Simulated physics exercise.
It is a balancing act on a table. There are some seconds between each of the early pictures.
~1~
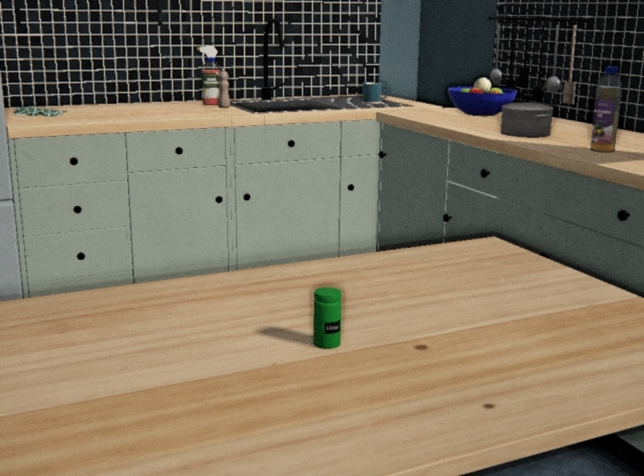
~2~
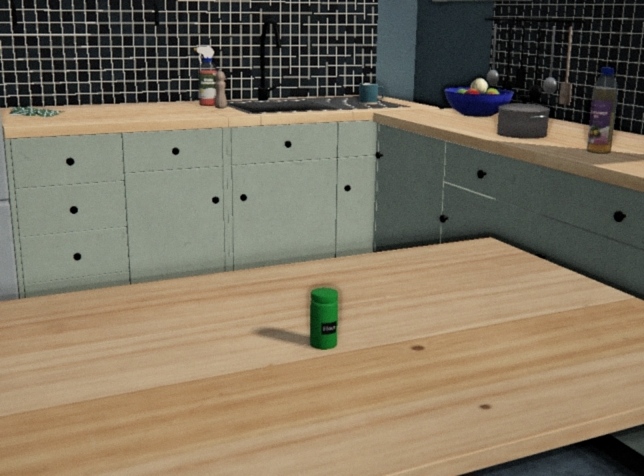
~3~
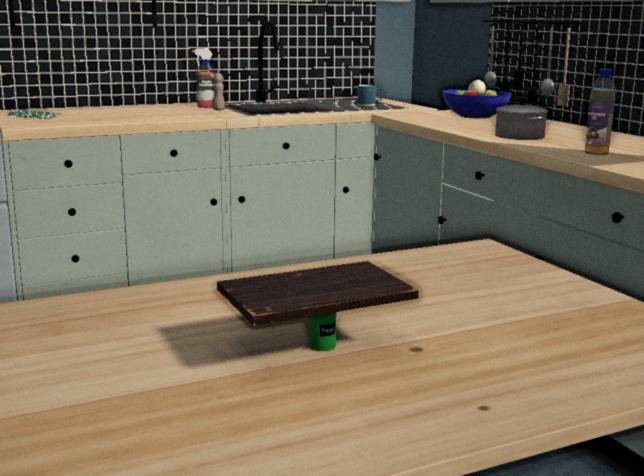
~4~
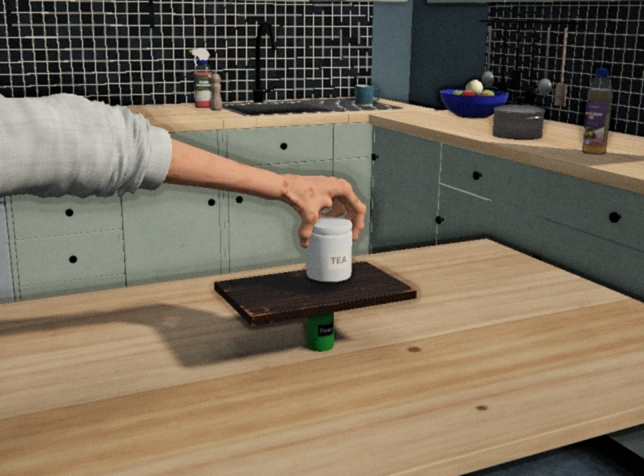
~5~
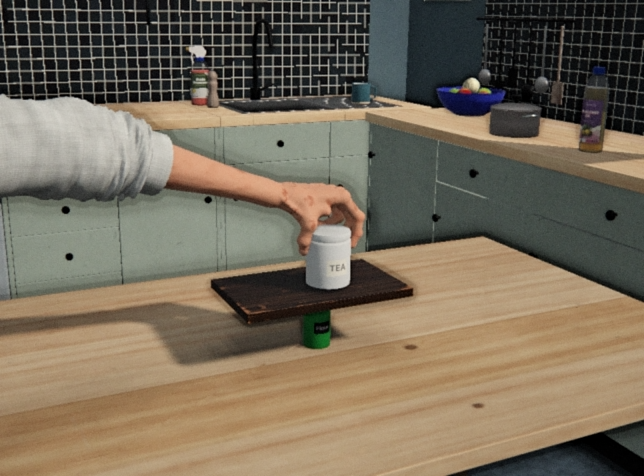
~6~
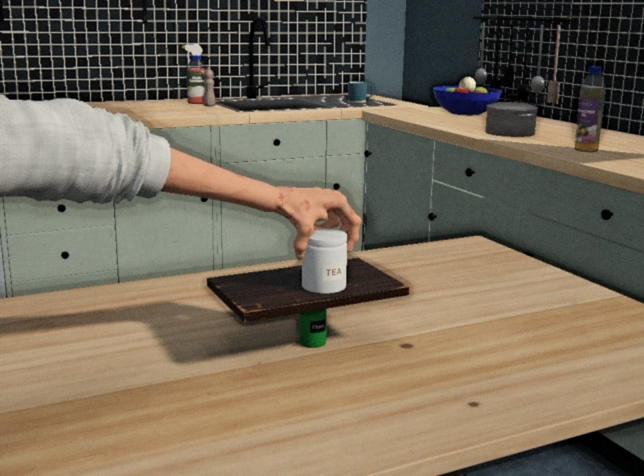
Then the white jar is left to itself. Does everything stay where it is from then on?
The stack carries the load.
Then, 0.20 s after the last picture, nothing has stirred.
Then, 0.50 s after the last picture, white jar resting near (324, 261).
At rest, all 3 in place. Seen from the same camera at the end, white jar near (324, 261). The stack holds.
